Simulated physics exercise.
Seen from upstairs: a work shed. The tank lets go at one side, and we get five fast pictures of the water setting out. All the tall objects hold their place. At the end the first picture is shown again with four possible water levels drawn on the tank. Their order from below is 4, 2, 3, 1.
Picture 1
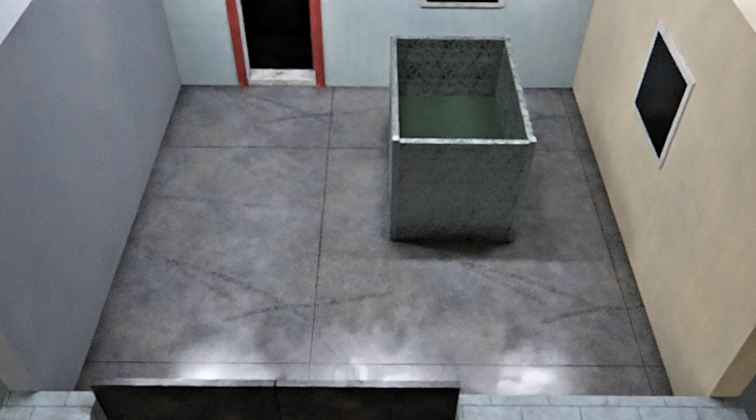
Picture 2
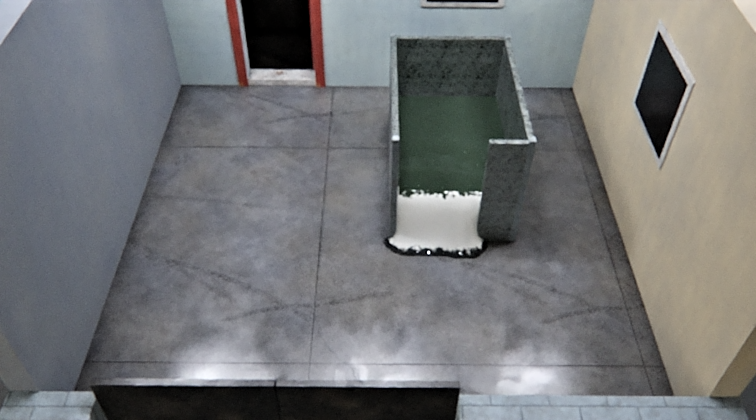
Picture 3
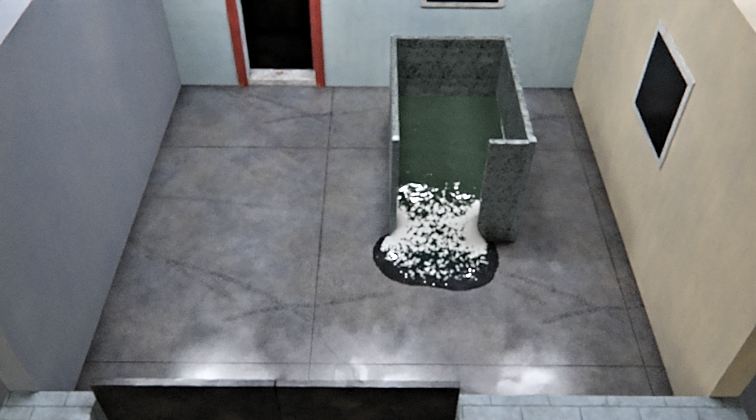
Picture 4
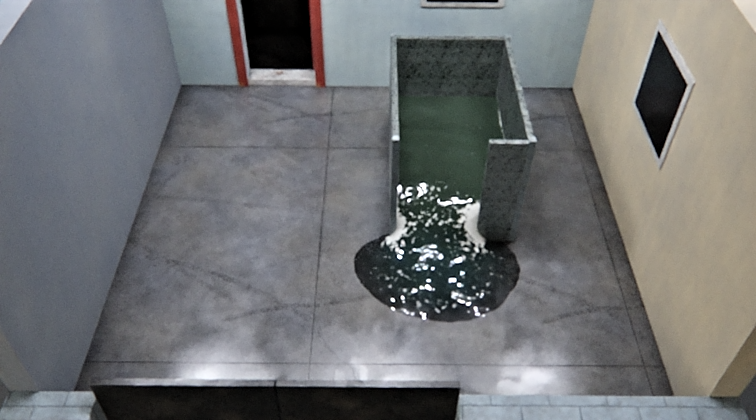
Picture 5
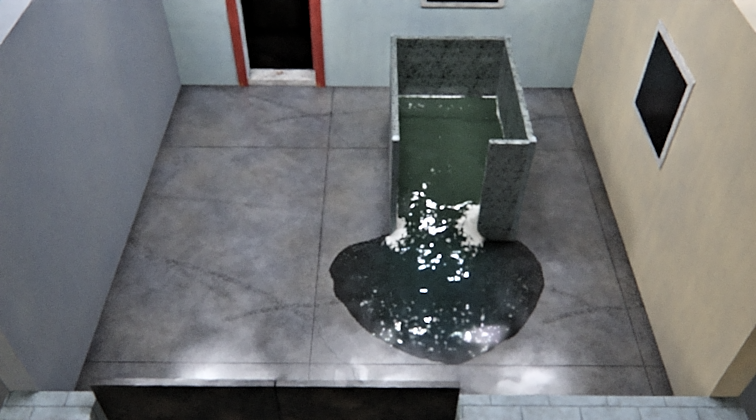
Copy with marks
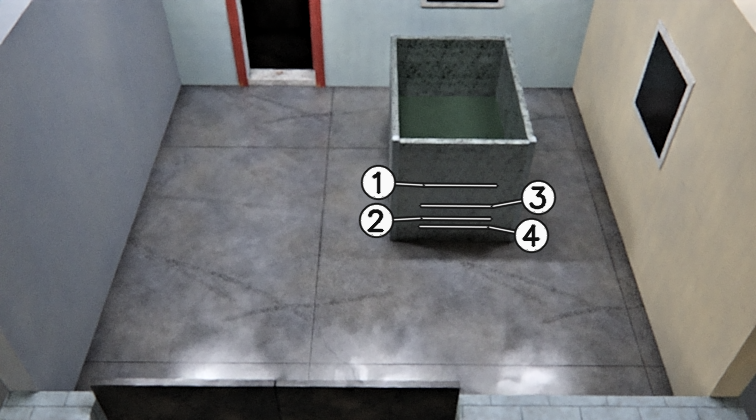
Green water pours from the open front of a tank and spreads across the grey floor.
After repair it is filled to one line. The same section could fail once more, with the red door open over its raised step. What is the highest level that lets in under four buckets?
1.
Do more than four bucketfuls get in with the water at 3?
No.
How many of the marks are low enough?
All four.
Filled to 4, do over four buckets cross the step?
No, not at all.
On the marked copy, 1 at (459, 185); 2 at (455, 218); 3 at (457, 206); 4 at (454, 226); from the bottom up 4, 2, 3, 1.
With 1, a splash gets over, under a bucket.
With 2, nothing gets over.
With 3, nothing gets over.
With 4, nothing gets over.
